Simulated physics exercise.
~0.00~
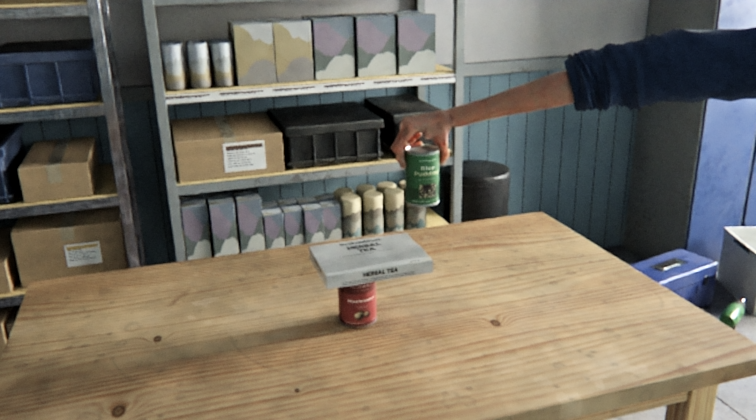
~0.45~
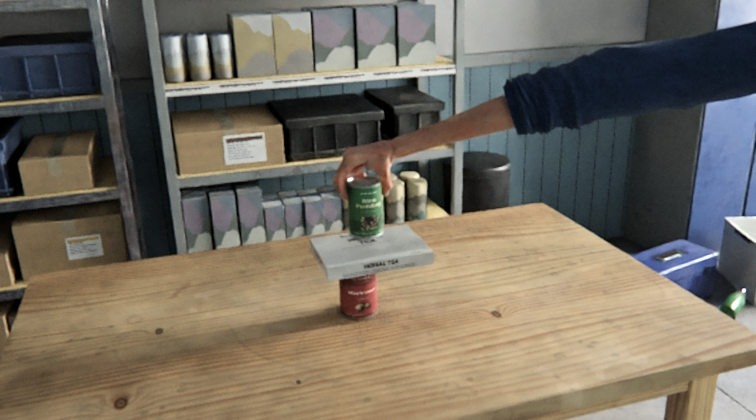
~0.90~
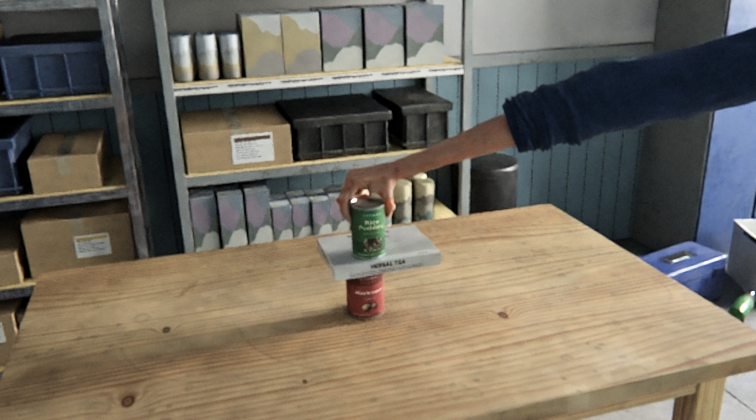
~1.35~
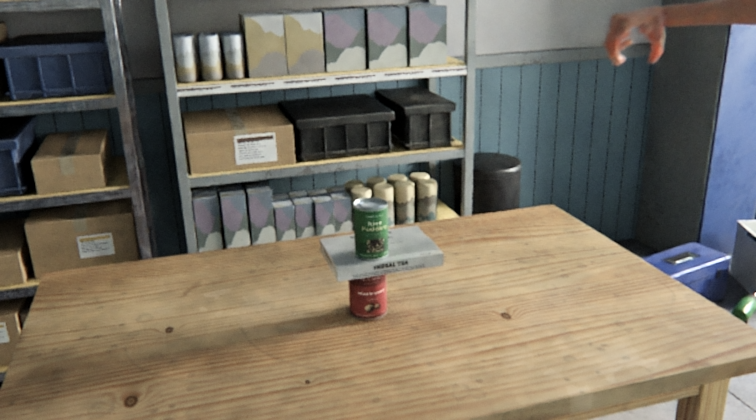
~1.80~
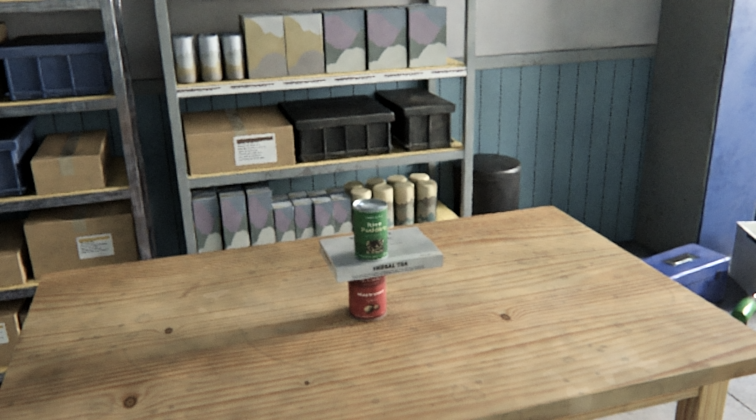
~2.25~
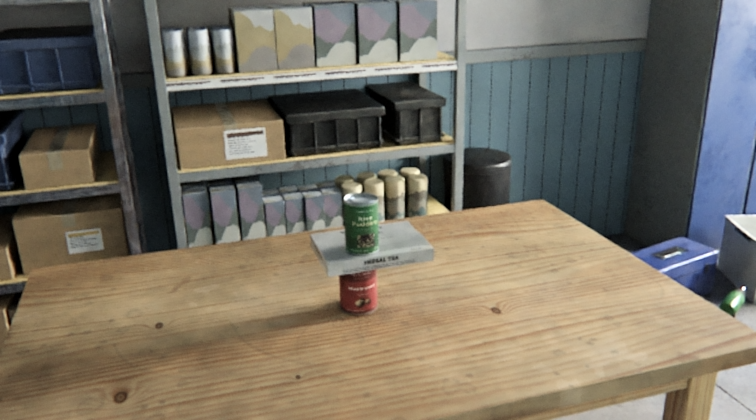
A hand lowers a green tin onto a packet balanced on a red tin, which stays steady.
